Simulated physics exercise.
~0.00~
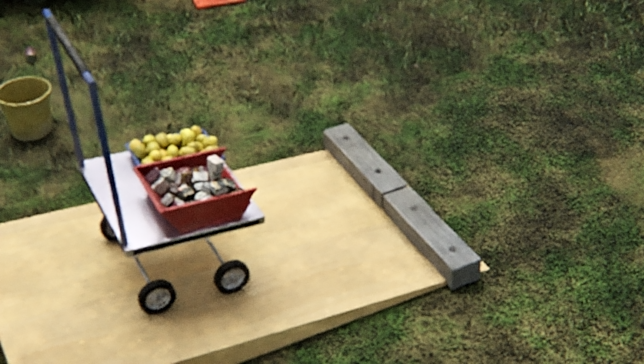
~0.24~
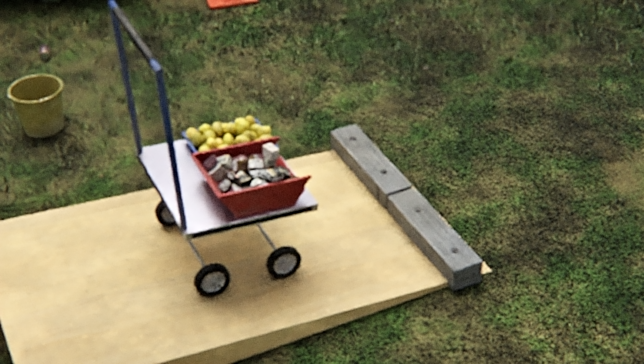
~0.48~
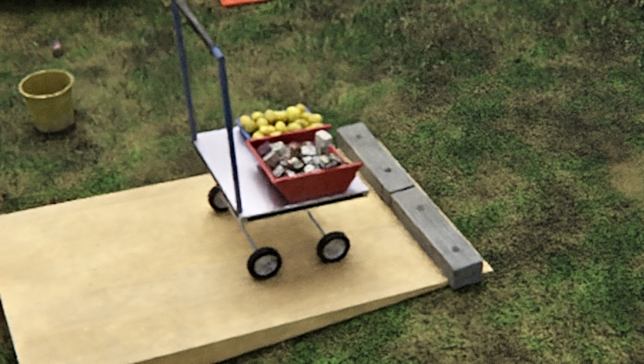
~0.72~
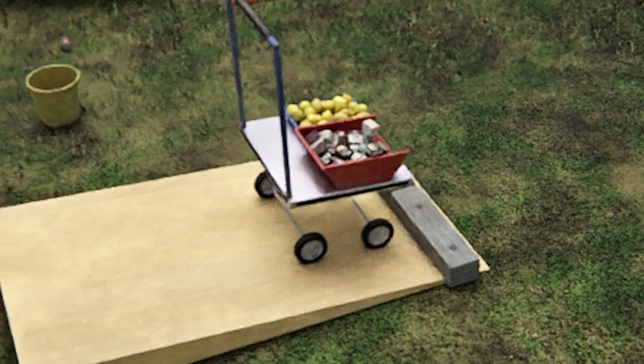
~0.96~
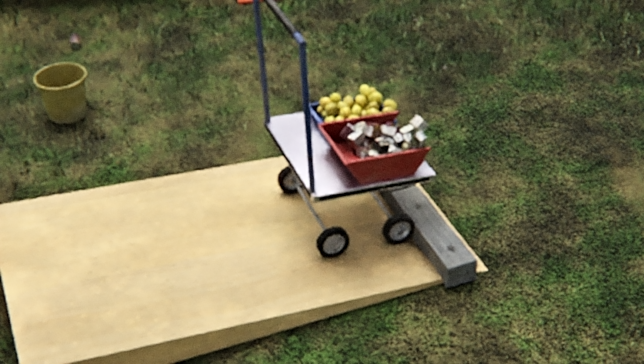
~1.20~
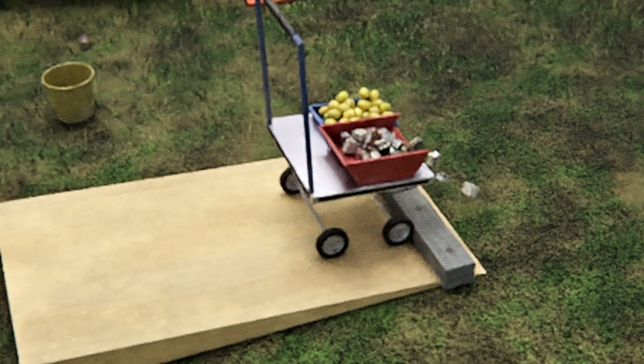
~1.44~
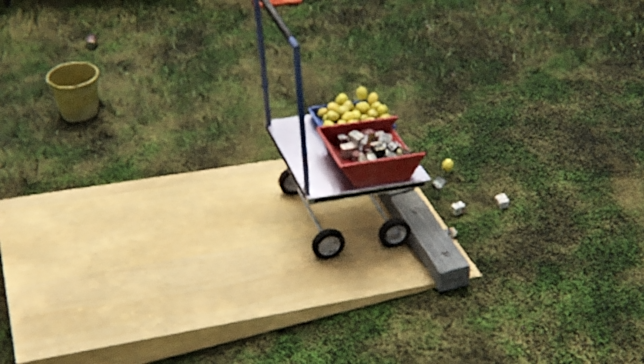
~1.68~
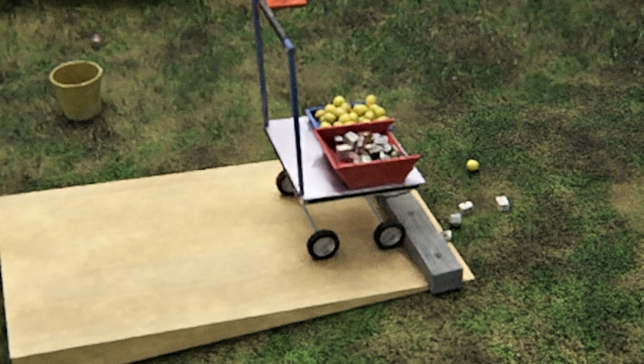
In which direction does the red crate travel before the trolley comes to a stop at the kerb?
The red crate moves to the right, riding on the trolley until it stops at the grey kerb.
